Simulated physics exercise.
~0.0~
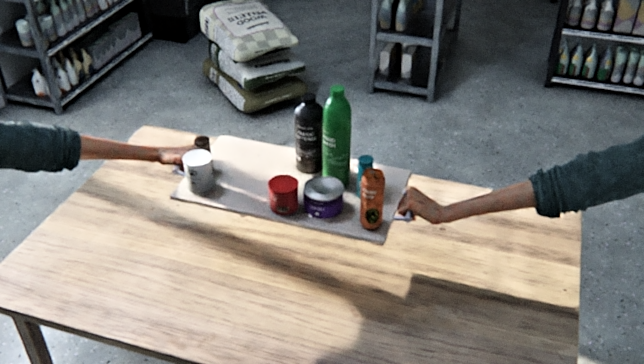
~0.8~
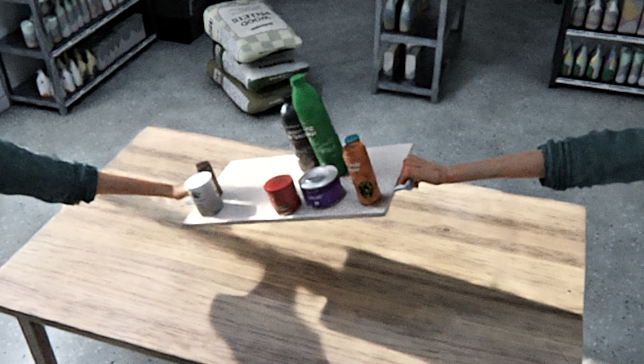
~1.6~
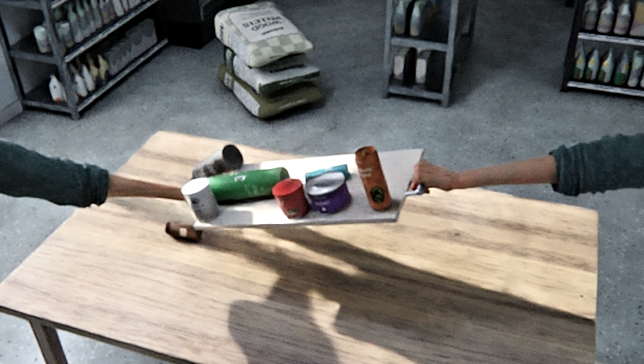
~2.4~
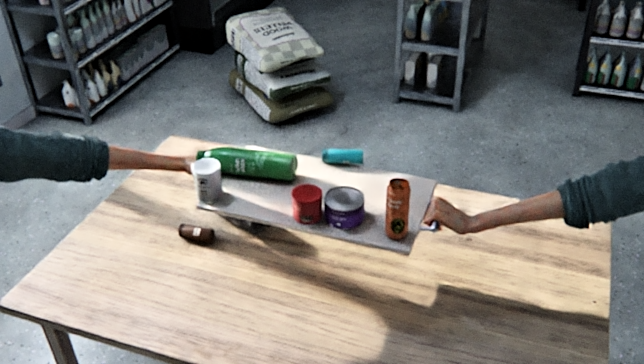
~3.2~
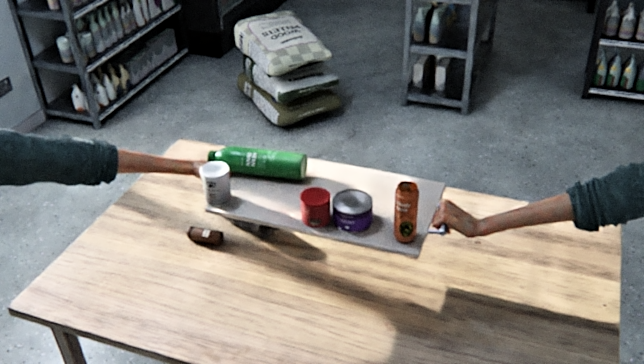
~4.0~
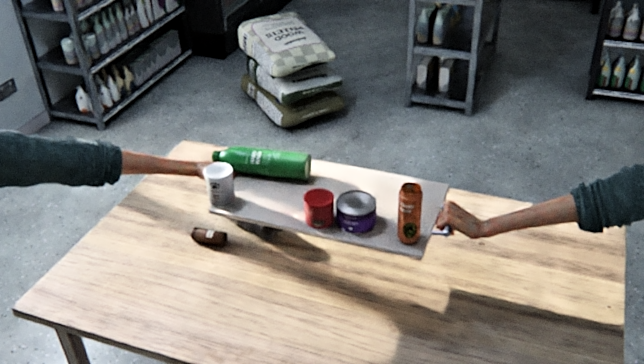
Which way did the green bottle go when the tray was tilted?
It toppled over and moved to the left, ending up on its side near the white tin.
